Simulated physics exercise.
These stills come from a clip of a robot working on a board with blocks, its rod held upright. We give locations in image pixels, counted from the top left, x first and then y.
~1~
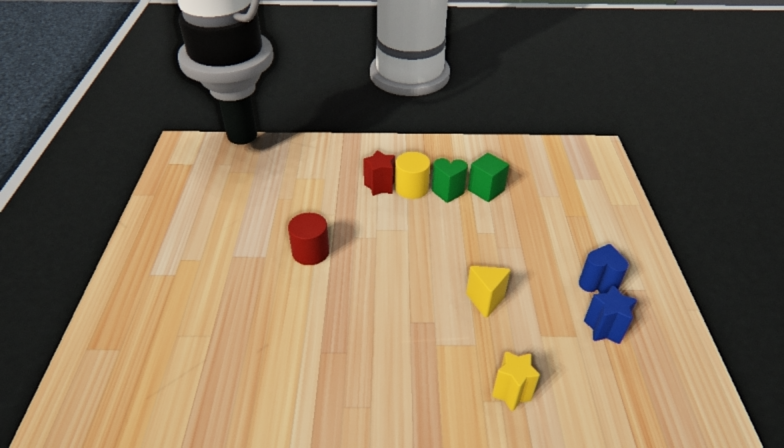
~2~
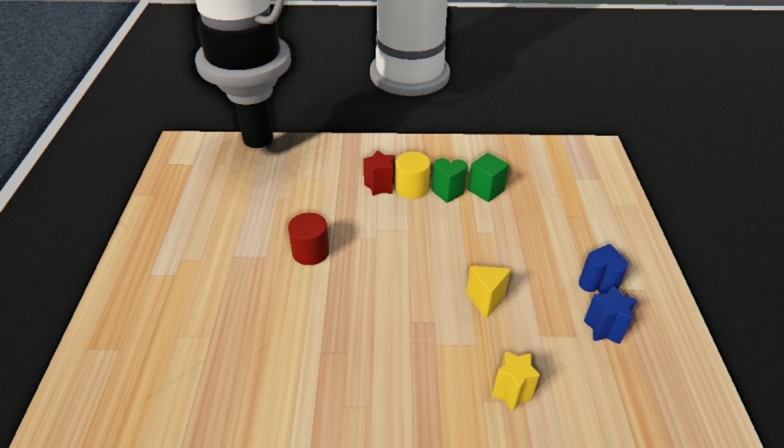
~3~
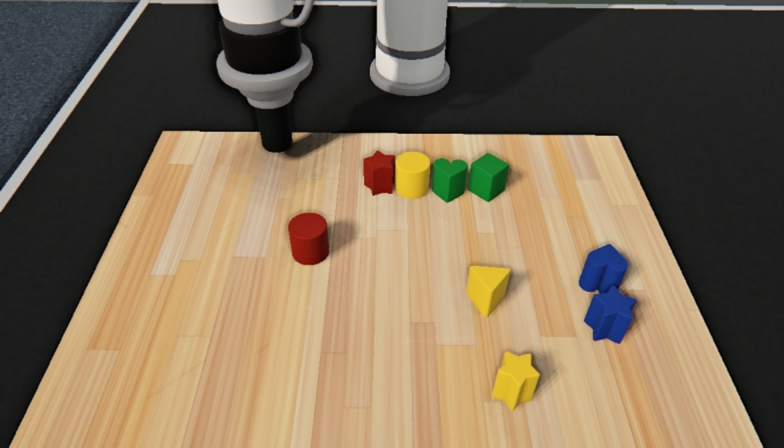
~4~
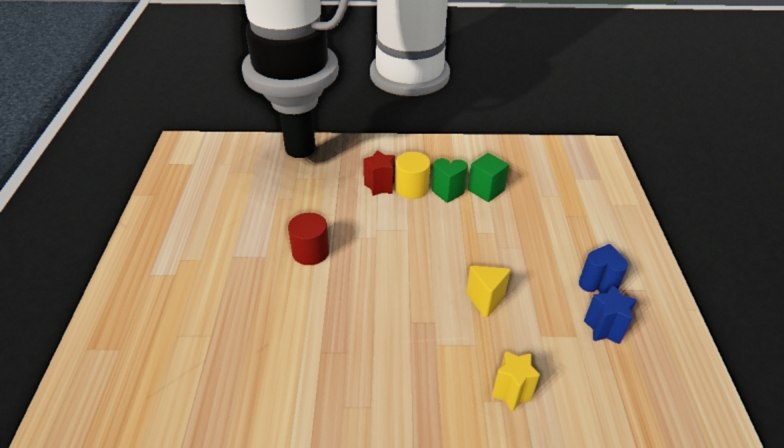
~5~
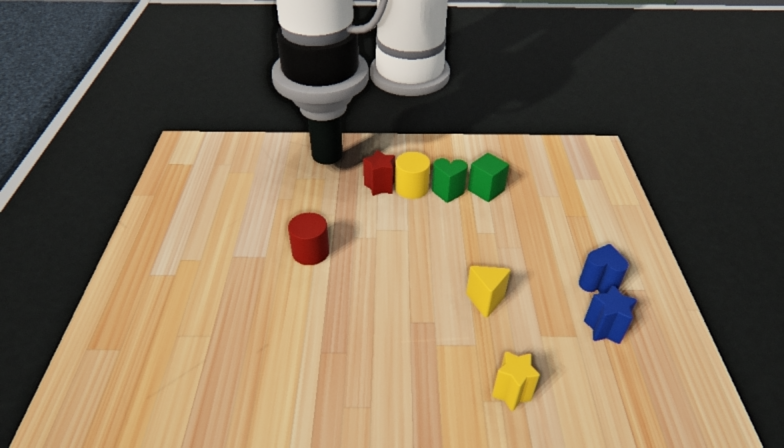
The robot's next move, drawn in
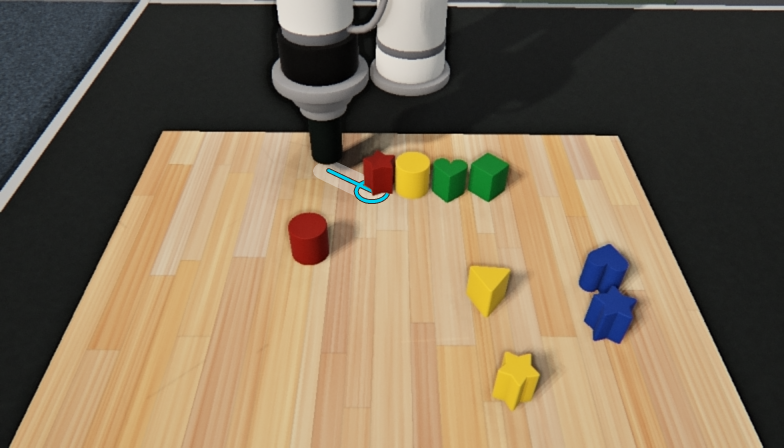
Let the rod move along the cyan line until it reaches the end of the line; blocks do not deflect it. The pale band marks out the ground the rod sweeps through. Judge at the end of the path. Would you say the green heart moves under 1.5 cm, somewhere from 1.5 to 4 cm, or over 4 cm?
It falls in the under 1.5 cm band.
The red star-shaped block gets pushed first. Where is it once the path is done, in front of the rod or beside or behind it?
Once the path is finished, the red star-shaped block still sits ahead of the rod.
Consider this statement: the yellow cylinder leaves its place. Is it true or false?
Verdict: True.
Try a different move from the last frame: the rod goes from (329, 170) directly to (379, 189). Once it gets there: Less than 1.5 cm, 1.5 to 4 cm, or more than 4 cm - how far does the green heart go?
By the end of the path, it will have gone between 1.5 and 4 cm.
The drawn path runs from (329, 170) to (372, 191).
What follows on the original path. Halfway along, rod (349, 167); nothing pushed yet.
At the end, rod (372, 177); red star-shaped block (399, 171), turned 25° anticlockwise; yellow cylinder (427, 162); green heart (460, 165), turned 15° clockwise; green four-sided block (497, 164).
